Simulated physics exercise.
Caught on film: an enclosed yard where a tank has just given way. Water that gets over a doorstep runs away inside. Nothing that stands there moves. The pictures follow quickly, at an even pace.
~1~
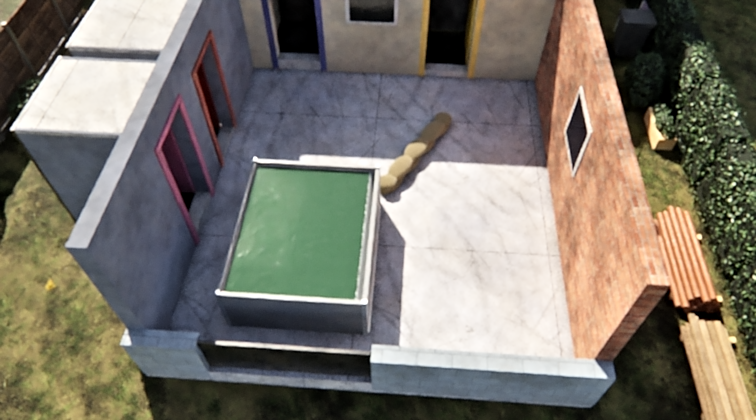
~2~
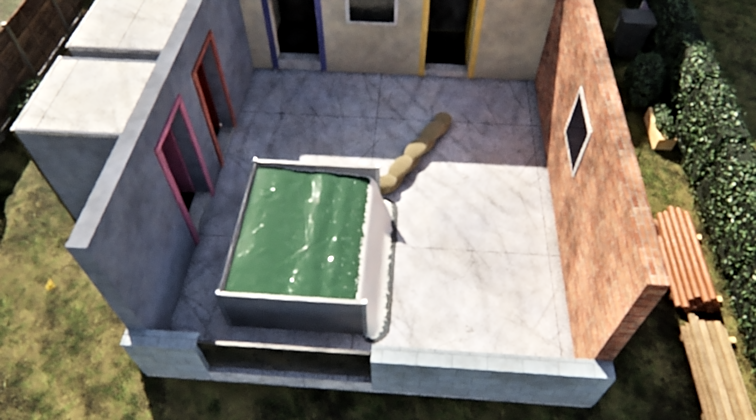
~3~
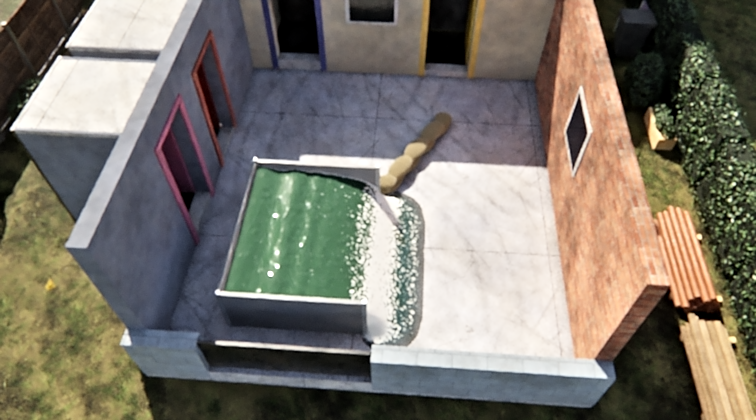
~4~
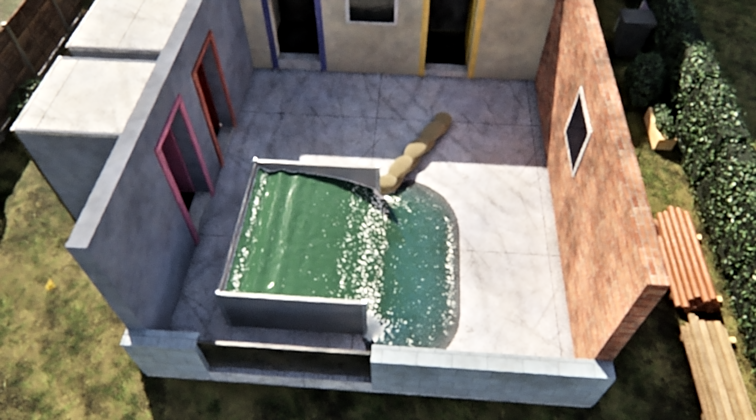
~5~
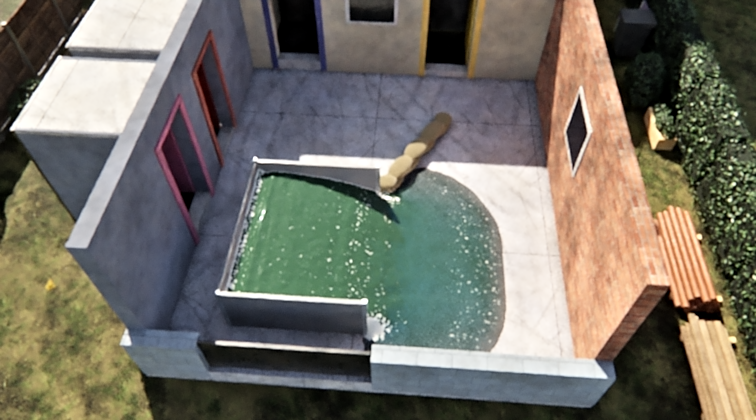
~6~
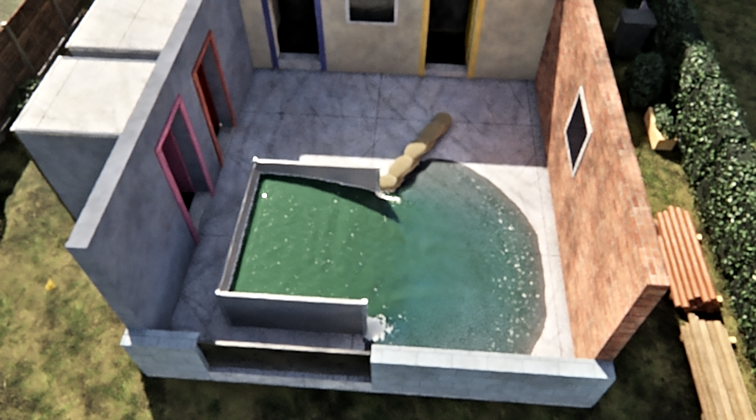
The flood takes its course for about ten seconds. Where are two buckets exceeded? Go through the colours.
One by one: The red door lets in a lot; the blue door admits no more than that; the pink door admits no more than that; the yellow door lets in a lot.
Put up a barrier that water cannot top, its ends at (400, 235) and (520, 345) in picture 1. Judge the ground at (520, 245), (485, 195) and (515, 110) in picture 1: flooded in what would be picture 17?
One after the other: Awash, flooded, covered.
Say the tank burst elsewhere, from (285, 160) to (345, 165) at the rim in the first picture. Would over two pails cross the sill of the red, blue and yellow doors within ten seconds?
Then: Red takes more; blue lets more in; yellow passes that mark.
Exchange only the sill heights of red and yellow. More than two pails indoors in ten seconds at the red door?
One by one: Red holds.
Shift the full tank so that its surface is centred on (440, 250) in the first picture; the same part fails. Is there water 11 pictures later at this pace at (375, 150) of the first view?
Answer: Clear.
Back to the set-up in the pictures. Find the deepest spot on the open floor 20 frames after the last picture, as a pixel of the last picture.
Around (531, 96).
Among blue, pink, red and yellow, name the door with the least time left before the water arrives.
The yellow one.
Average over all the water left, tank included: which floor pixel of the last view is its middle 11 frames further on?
Roughly at (446, 260).
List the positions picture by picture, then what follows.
The first picture shows the open tank at (305, 228) is whole and still.
In the second picture, water pours out at (370, 253) and has run to (369, 339).
In the third picture, water pours out at (370, 254) and has run to a hidden place.
In the fourth picture, the front is at a hidden place, out from the gap at (370, 255).
In the fifth picture, the front is at a hidden place, out from the gap at (370, 256).
In the sixth picture, the front is at (537, 327), out from the gap at (370, 256).
A moment on, water covers 40 % of the floor; the red door not reached, the blue door not reached, the pink door not reached, the yellow door not reached.
Next, water covers 45 % of the floor; the red door not reached, the blue door not reached, the pink door not reached, the yellow door not reached.
Then, water covers 55 % of the floor; the red door not reached, the blue door not reached, the pink door not reached, the yellow door under two buckets in.
Later, water covers 95 % of the floor; the red door under two buckets in, the blue door wet at the sill, nothing in, the pink door wet at the sill, nothing in, the yellow door over two buckets in.
In the end, water covers 95 % of the floor; the red door far over two buckets in, the blue door wet at the sill, nothing in, the pink door wet at the sill, nothing in, the yellow door far over two buckets in.
